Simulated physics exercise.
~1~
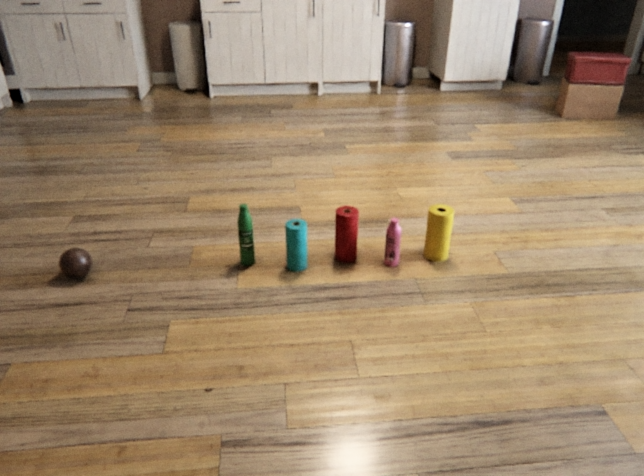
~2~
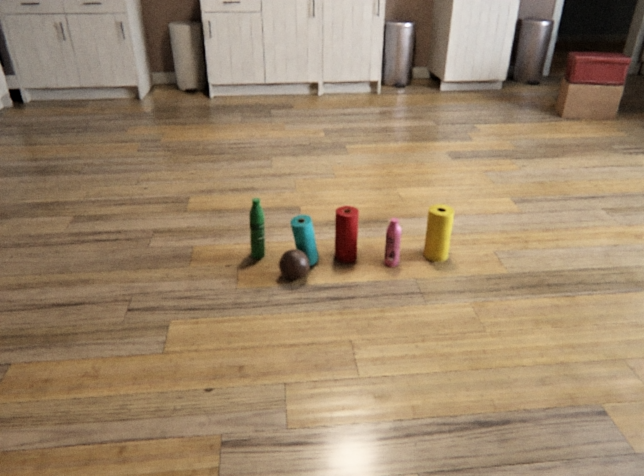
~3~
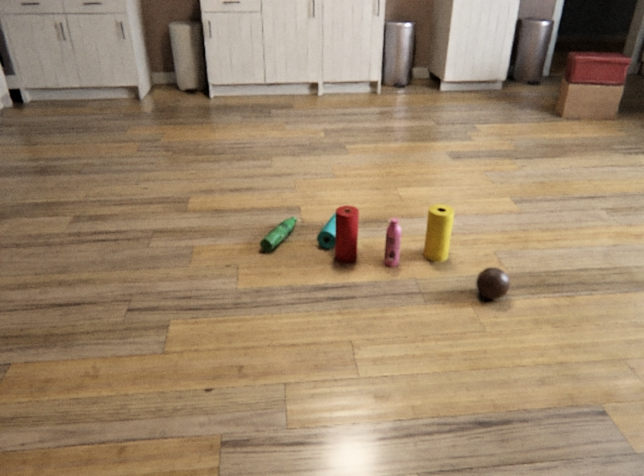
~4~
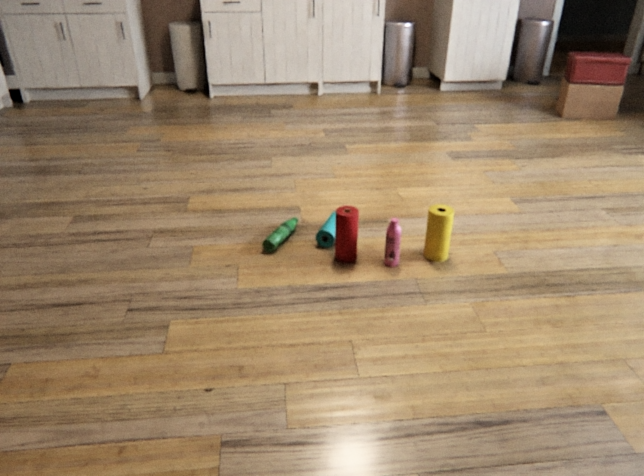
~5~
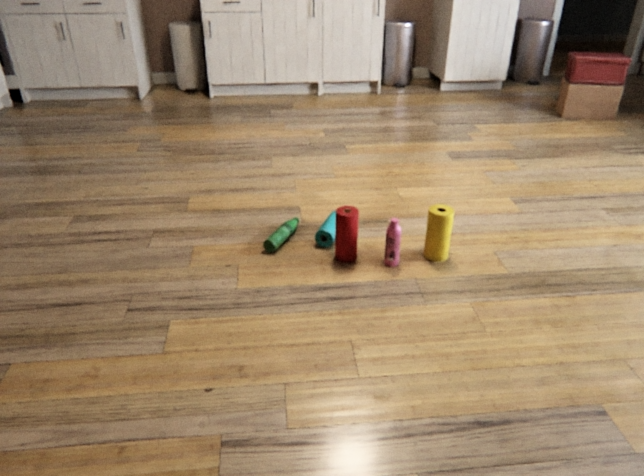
On a wooden floor, a brown ball rolling right past five standing objects, the green bottle and turquoise roll toppling, three staying upright.
